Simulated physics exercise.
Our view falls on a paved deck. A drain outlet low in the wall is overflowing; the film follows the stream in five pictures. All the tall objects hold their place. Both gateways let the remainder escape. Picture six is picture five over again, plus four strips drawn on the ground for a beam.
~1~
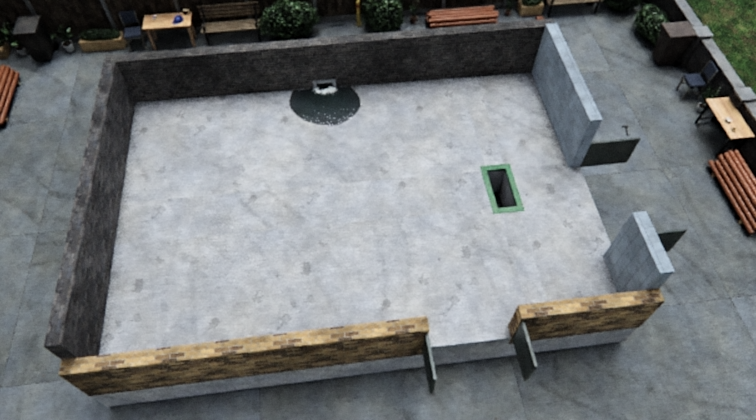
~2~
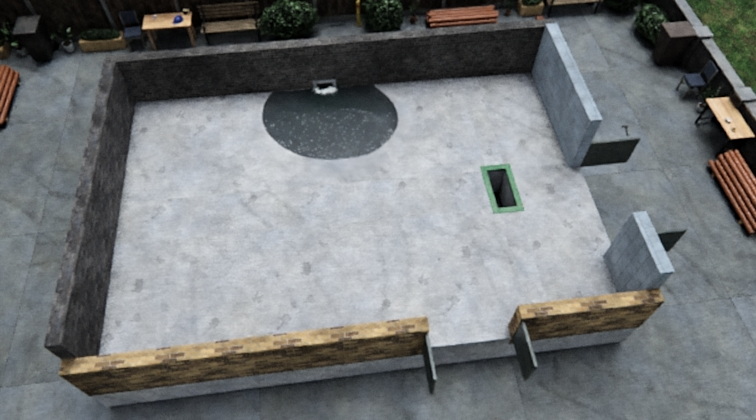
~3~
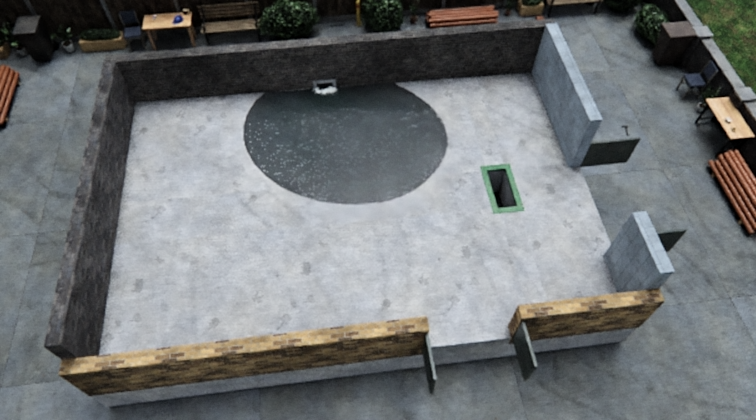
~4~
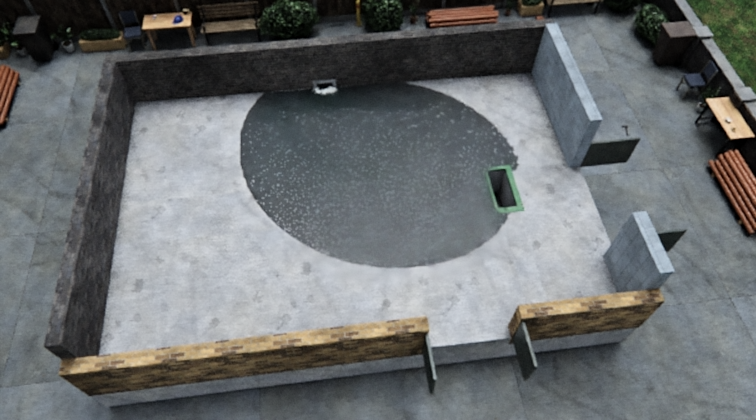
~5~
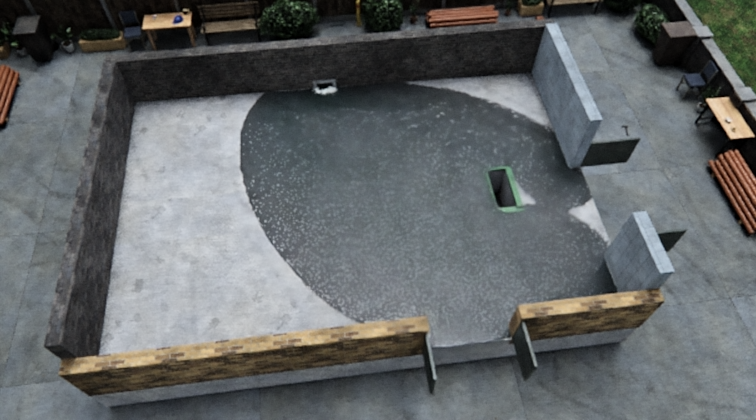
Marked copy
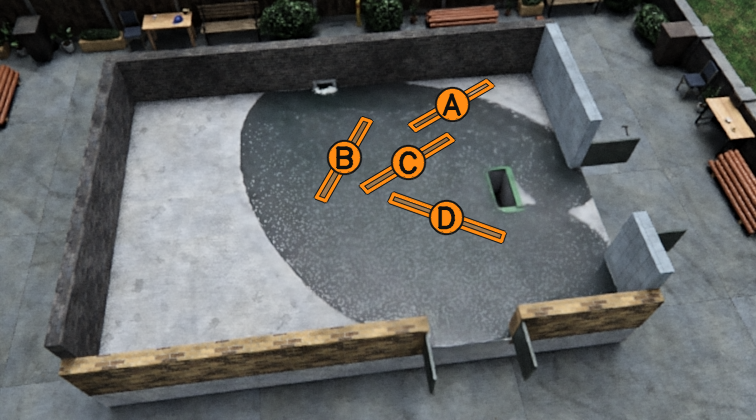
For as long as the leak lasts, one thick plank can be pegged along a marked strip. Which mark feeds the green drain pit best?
I would pick place D.
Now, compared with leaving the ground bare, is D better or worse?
Better.
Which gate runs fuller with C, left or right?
More leaves on the right.
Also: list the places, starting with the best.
D, A, B, C.
On the marked copy, A from (412, 127) to (489, 83); B from (320, 199) to (366, 120); C from (364, 188) to (449, 137); D from (391, 197) to (502, 237).
With A, about 20 % of the stream runs into the green drain pit, about 80 % out by the gates.
With B, about 9 % of the stream runs into the green drain pit, about 91 % out by the gates.
With C, about 3 % of the stream runs into the green drain pit, about 97 % out by the gates.
With D, about 28 % of the stream runs into the green drain pit, about 72 % out by the gates.
